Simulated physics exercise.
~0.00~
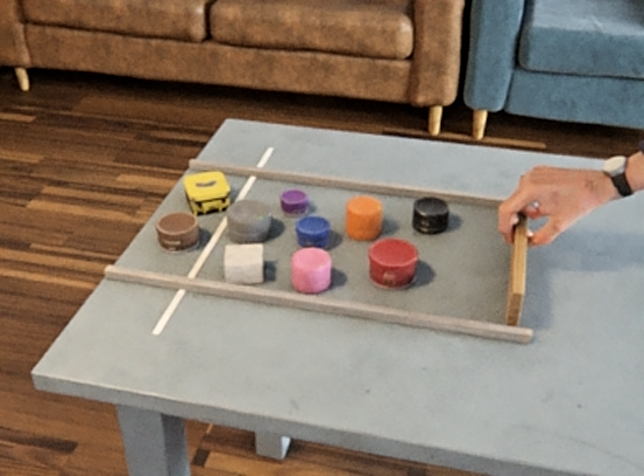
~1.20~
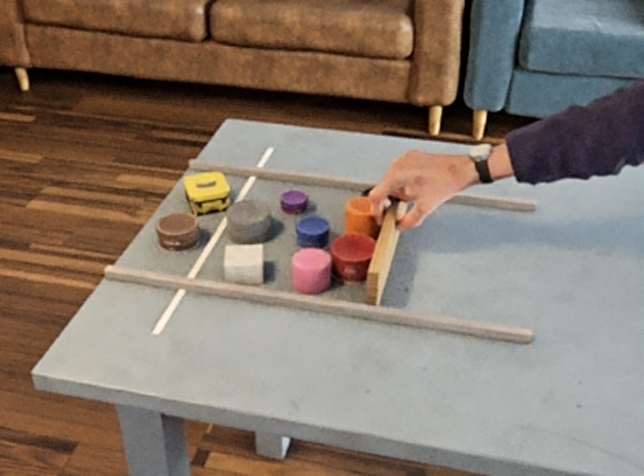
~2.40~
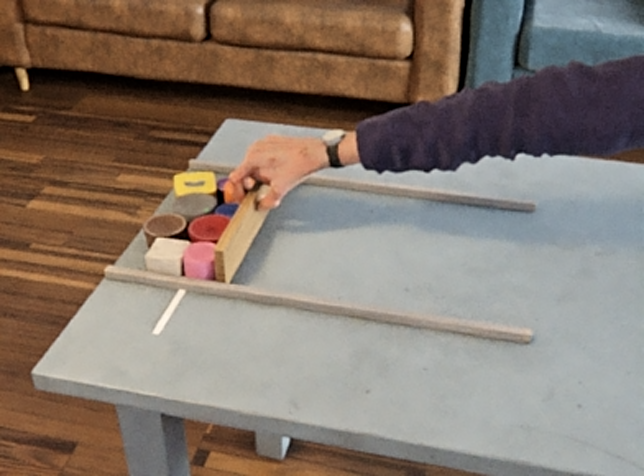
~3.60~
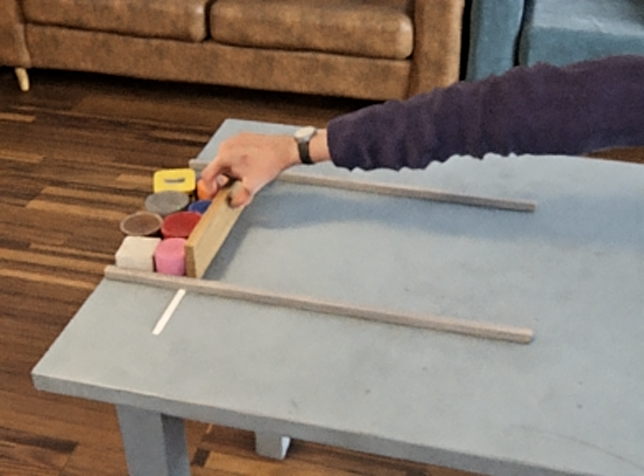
A hand wearing a watch grips an upright wooden board at the right end of a grey table, seen from above at an angle, with brown and blue sofas behind. Between two wooden rails sit small round containers in red, pink, orange, black, blue, purple, grey and brown, plus a white block and a yellow case near a pale strip of tape. The hand slides the board left, pushing the red container toward the pink one. It keeps sweeping, gathering everything into a tight cluster past the tape. Finally the cluster sits crowded near the table's left edge, and nothing falls off.
